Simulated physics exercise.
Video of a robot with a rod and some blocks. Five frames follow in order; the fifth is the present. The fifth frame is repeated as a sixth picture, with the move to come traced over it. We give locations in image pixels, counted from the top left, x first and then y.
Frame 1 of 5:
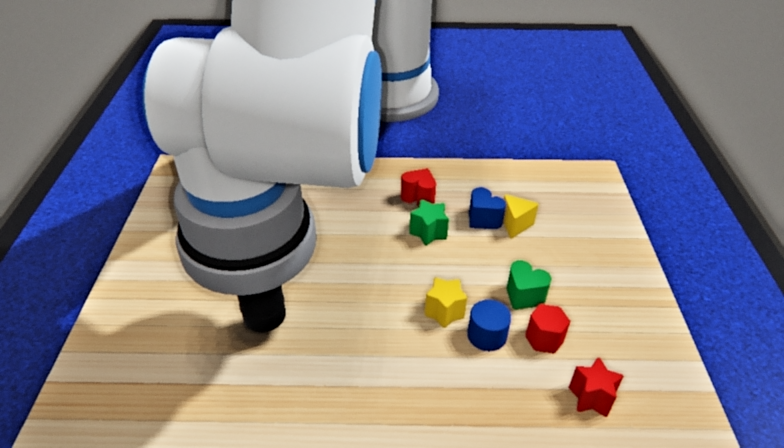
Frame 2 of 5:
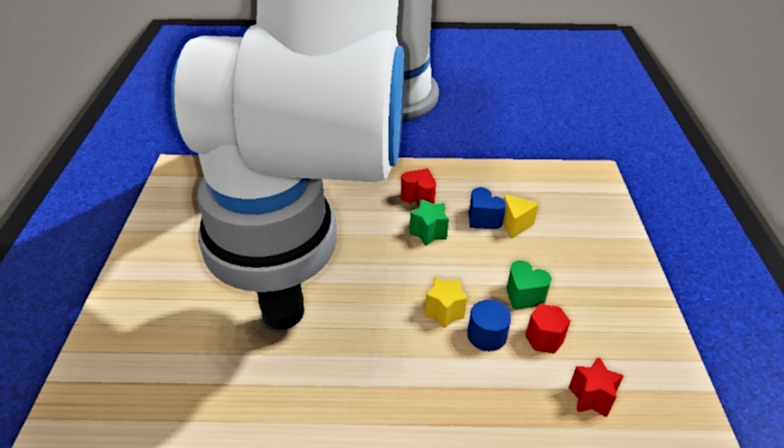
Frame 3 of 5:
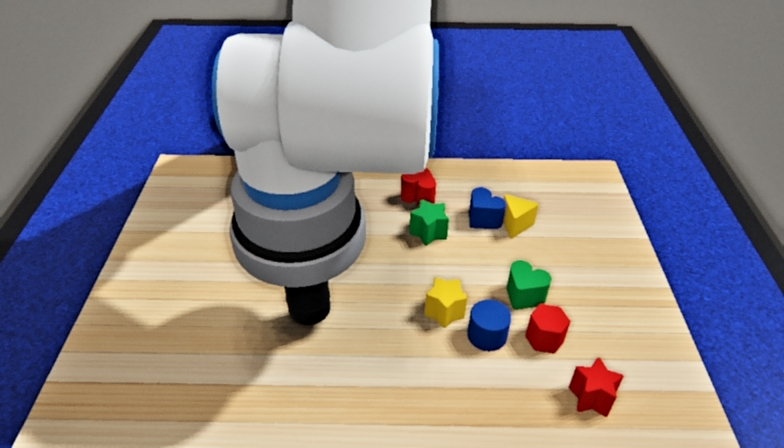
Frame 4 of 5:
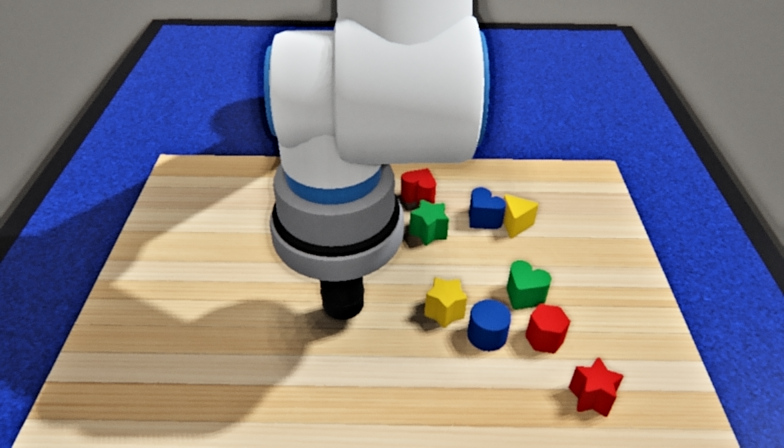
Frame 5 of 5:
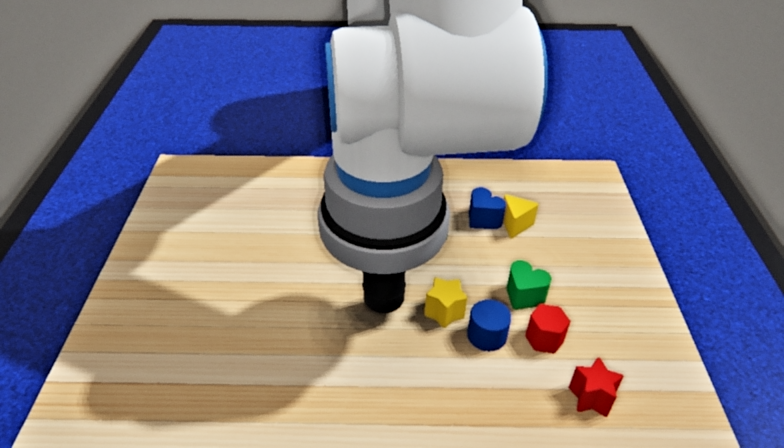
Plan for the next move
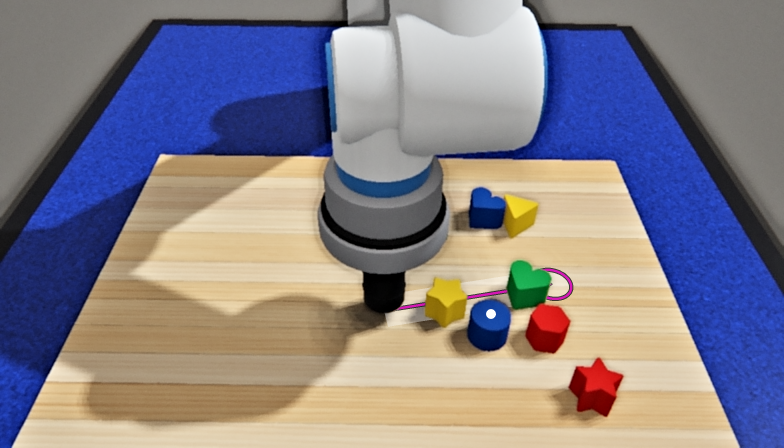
White robot arm with a black rod gliding right across a wooden board toward a yellow star, the colourful blocks staying still.
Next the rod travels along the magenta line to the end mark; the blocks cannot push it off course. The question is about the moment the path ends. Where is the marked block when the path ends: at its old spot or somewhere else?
By the last moment of the path, the marked block has shifted.
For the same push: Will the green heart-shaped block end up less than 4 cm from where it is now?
I'd say no.
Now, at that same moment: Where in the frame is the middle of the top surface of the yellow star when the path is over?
Most likely (526, 296).
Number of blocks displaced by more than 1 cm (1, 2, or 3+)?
By the end of the path, three or more blocks have moved more than about a centimetre.
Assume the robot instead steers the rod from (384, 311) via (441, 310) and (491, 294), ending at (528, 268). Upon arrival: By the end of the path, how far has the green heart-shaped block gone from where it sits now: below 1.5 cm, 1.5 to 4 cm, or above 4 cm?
It is going to finish beyond 4 cm from where it is now.
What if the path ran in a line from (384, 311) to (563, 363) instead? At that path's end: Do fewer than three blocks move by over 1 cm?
No, it doesn't check out.
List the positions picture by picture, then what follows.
In the first picture, tip of the rod at (265, 317), middles of tops, yellow star at (447, 290), blue disc at (491, 314), green heart-shaped block at (529, 275), red hexagon at (551, 317).
In the second picture, rod at (284, 314), nothing pushed.
In the third picture, rod at (310, 310), nothing pushed.
In the fourth picture, rod at (343, 305), nothing pushed.
In the fifth picture, rod at (384, 299), yellow star at (447, 290), blue disc at (491, 314), green heart-shaped block at (529, 275), red hexagon at (551, 317).
The line goes from (384, 311) directly to (551, 284); the dot is on the blue disc.
On the path given first. One third of the way, rod at (443, 289); yellow star at (480, 291); blue disc at (500, 317).
Two thirds of the way, rod at (500, 281); yellow star at (521, 297), turned 45° clockwise; blue disc at (516, 325); green heart-shaped block at (544, 277), turned 25° anticlockwise.
At the end, rod at (555, 272); yellow star at (526, 296), turned 65° clockwise; blue disc at (516, 325); green heart-shaped block at (588, 283), turned 55° clockwise; red hexagon unmoved.
